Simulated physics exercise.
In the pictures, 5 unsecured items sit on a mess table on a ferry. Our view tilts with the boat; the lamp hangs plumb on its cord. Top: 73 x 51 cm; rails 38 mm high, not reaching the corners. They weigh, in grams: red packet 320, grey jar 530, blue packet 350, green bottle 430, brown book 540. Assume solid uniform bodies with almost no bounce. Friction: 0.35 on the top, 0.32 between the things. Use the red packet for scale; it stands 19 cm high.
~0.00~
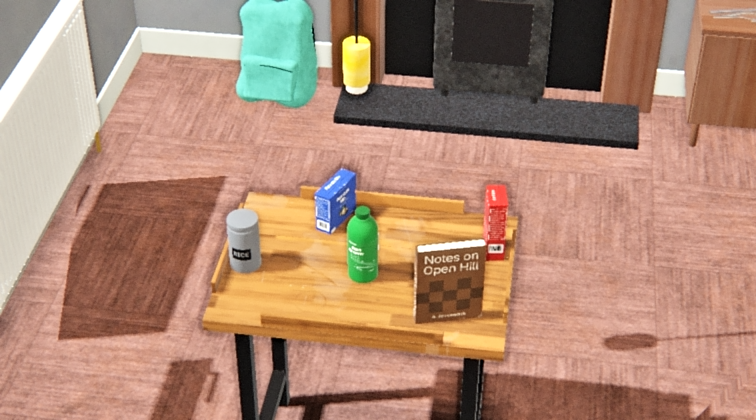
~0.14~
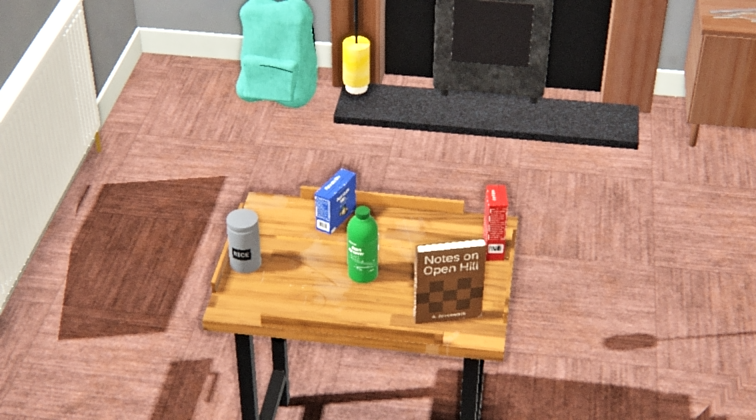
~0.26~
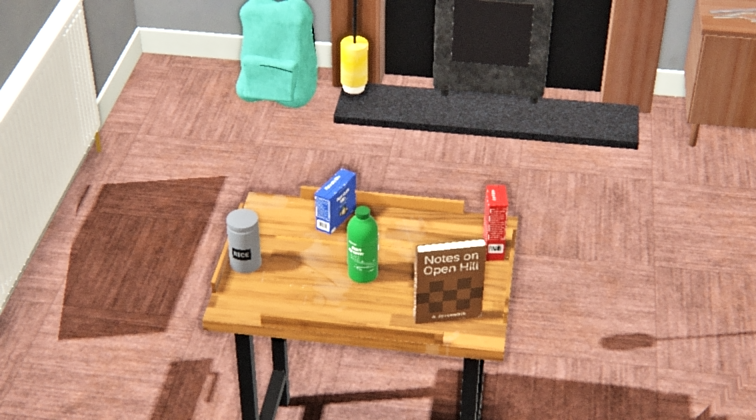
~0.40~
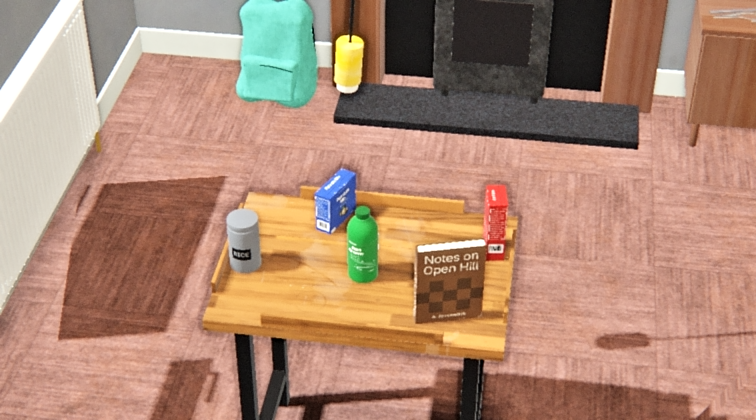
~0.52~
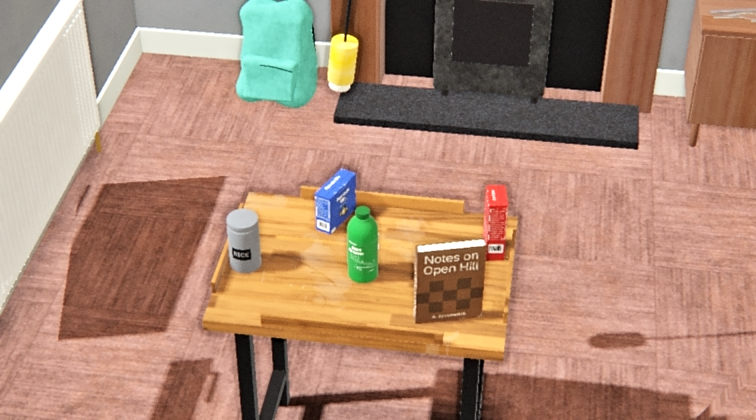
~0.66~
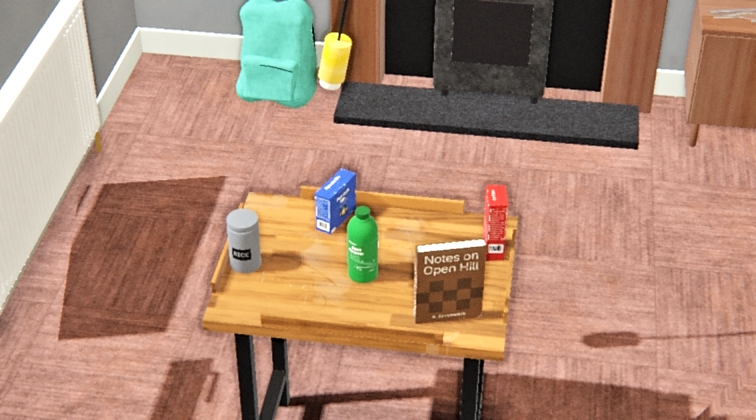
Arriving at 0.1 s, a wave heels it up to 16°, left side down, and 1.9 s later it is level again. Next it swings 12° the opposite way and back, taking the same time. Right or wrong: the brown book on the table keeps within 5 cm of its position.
Right.
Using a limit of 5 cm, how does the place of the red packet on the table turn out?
Outcome for the red packet: Displaced.
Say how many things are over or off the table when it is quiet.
I get 1.
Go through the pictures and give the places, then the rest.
In the first picture, boat level; brown book (449, 282); red packet (495, 223).
In the second picture, boat level; blue packet (336, 201); green bottle (363, 243).
In the third picture, boat heeled 1°, left side down; red packet (495, 223); grey jar (244, 241).
In the fourth picture, boat heeled 4°, left side down; blue packet (336, 201); green bottle (363, 243).
In the fifth picture, boat heeled 7°, left side down; red packet (495, 223); grey jar (244, 241).
In the sixth picture, boat heeled 10°, left side down; brown book (449, 282); blue packet (336, 201).
By 1.56 s, boat heeled 7°, left side down; red packet rocked 37° off its seat.
By 1.66 s, boat heeled 5°, left side down; red packet on its side.
When it is over (4.4 s), lying over on the table, red packet; the other 4 within 5 cm of the start. In the last view, brown book near (449, 282).
